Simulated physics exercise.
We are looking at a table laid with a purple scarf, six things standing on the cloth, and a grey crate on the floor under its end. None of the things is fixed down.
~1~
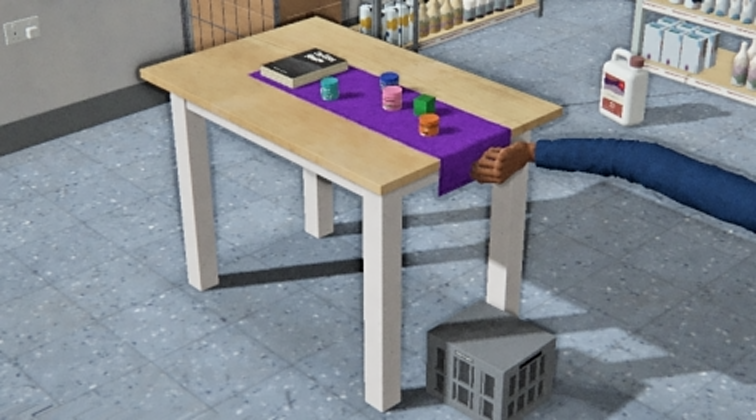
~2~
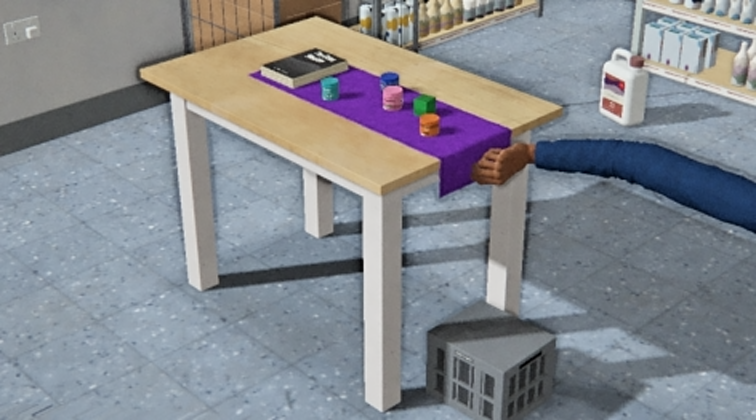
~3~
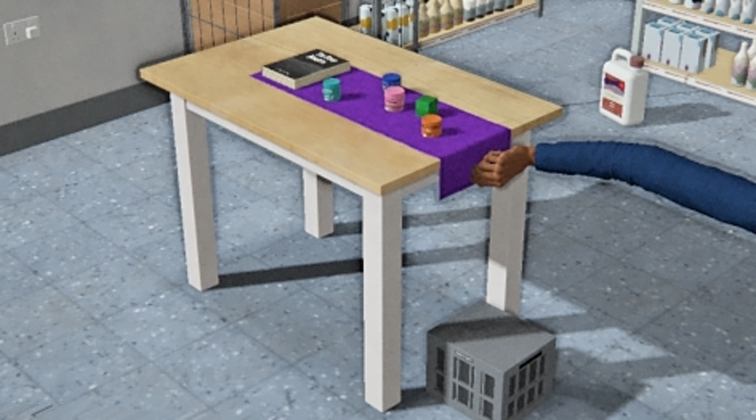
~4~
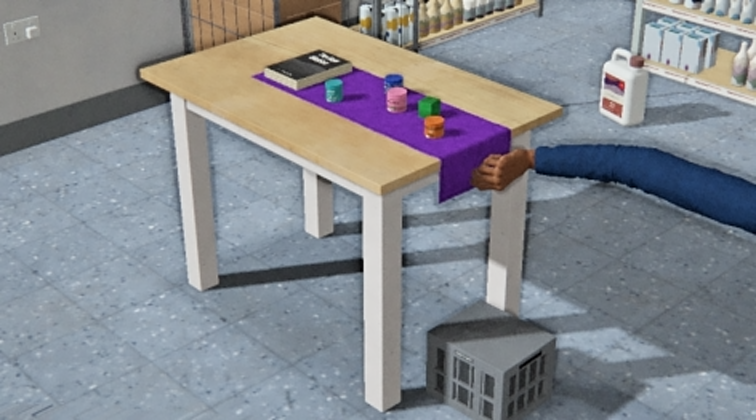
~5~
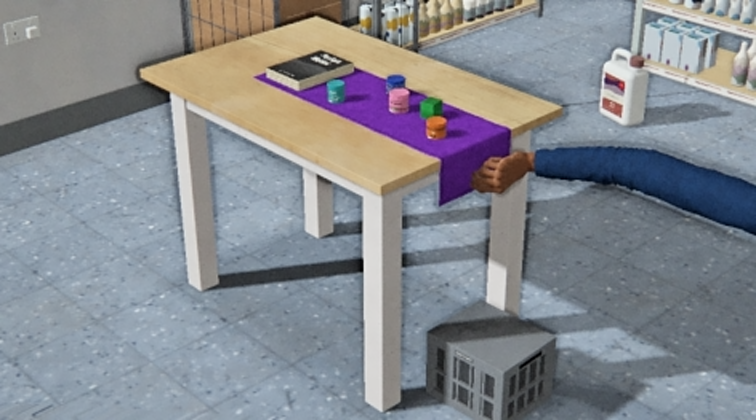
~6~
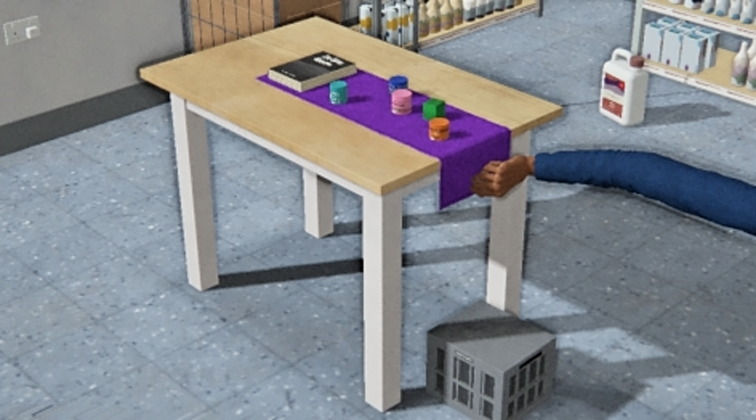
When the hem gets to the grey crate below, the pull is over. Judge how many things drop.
Count: Four.
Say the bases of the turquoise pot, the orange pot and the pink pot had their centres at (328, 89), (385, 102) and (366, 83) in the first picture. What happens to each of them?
Result - turquoise pot retained; orange pot lost; pink pot retained.
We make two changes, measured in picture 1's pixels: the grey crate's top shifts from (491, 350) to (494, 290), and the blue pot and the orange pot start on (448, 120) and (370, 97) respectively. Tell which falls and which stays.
Blue pot is gone, orange pot stays.
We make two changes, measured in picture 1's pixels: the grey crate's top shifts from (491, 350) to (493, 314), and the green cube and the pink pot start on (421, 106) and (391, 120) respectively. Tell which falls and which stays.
The green cube? Lost. The pink pot? Lost.
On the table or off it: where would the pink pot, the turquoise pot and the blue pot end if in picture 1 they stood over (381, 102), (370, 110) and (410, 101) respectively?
Pink pot: Goes. Turquoise pot: Goes. Blue pot: Goes.
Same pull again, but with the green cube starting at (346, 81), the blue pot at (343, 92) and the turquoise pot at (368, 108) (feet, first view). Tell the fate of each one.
Of the three, the green cube stays aboard, the blue pot stays aboard, the turquoise pot takes a tumble.
Early on, hem near (474, 261); orange pot and green cube gone.
Midway, hem near (474, 308); orange pot, green cube and pink pot gone.
Finally, hem on the crate; orange pot, green cube, pink pot and blue pot gone. The answer is four.
